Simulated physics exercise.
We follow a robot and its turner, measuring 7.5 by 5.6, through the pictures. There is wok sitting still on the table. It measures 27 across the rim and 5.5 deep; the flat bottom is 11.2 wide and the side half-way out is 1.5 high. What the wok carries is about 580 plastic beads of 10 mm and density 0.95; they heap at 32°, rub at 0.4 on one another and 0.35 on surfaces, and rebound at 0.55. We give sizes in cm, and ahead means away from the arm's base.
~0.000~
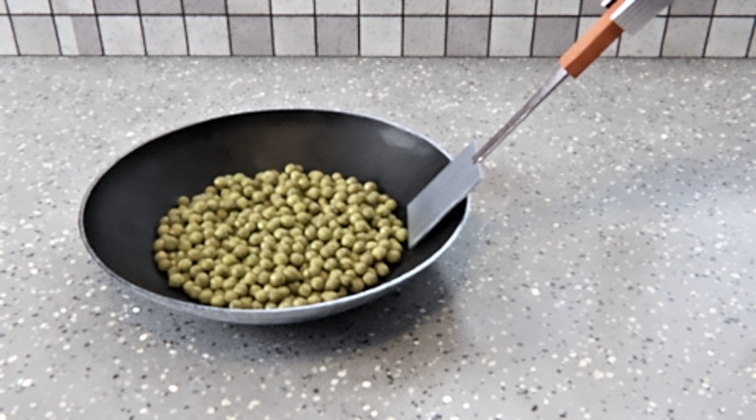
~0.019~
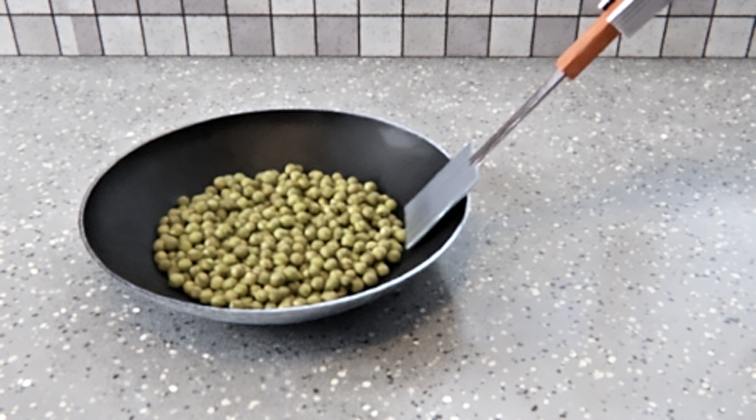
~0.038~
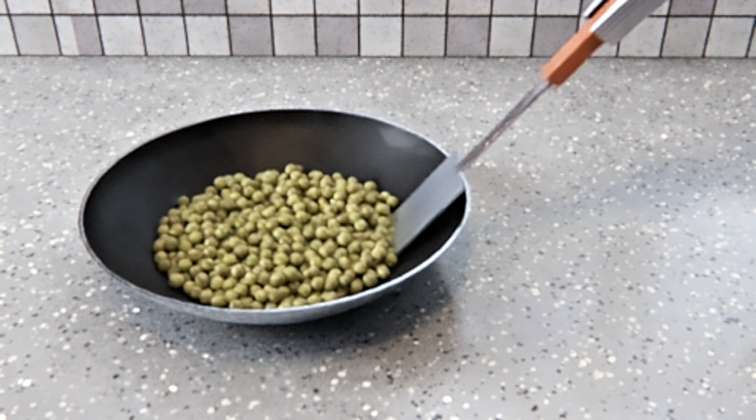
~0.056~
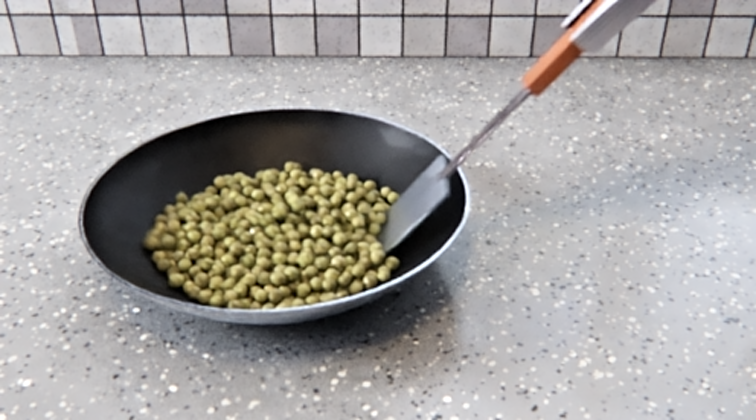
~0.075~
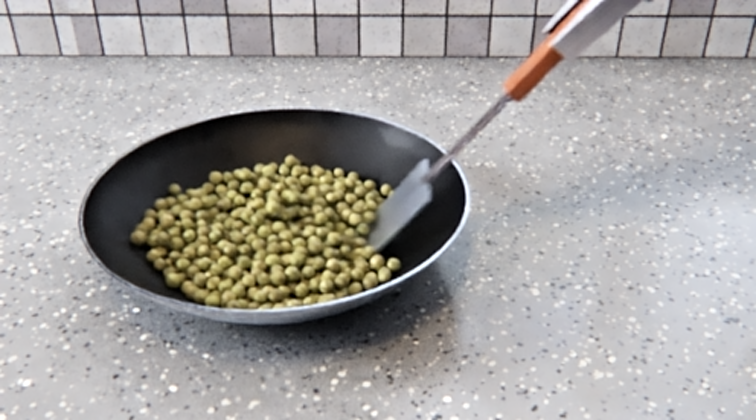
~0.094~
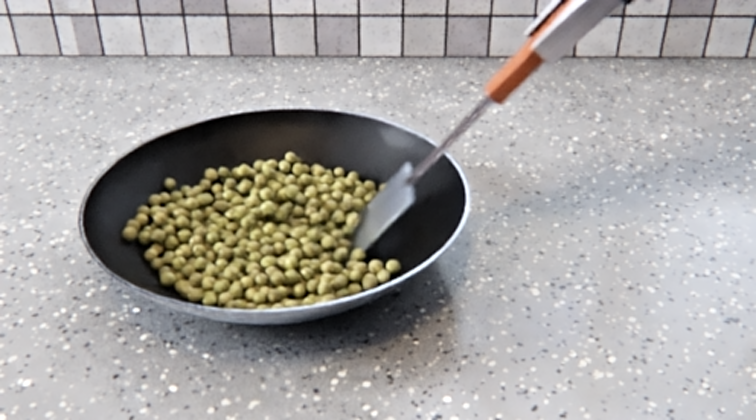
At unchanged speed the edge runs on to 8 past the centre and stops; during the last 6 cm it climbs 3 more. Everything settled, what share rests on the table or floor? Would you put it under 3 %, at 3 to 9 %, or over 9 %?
I would say 3 to 9 %.
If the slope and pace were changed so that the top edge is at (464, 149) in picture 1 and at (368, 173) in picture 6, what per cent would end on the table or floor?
Around 10 per cent finishes on the table or floor.
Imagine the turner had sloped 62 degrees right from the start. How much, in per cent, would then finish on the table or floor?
In that case around 5 per cent.
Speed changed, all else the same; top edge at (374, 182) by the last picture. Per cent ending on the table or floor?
My guess is around 10 percent.
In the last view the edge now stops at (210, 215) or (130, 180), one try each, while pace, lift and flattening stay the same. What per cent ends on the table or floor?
I'd say roughly 0 per cent, then roughly 15 per cent.
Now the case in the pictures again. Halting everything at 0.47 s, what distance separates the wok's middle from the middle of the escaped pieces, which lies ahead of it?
About 18 cm.
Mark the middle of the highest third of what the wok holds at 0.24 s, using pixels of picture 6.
Around (198, 213).
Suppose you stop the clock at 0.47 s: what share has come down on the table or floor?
4 %.
After 0.17 s, sloping 51°, highest piece 4 above the table; 582 in the wok.
After 0.24 s, sloping 51°, highest piece 5 above the table; 582 in the wok.
After 0.47 s, sloping 51°, highest piece 6 above the table; 556 in the wok, 19 on the table or floor, 7 on the blade or in flight.
After 1.52 s, sloping 51°, highest piece 5 above the table; 555 in the wok, 27 on the table or floor.
At rest, 555 in the wok, 27 on the table or floor. That is 5 % on the table or floor.
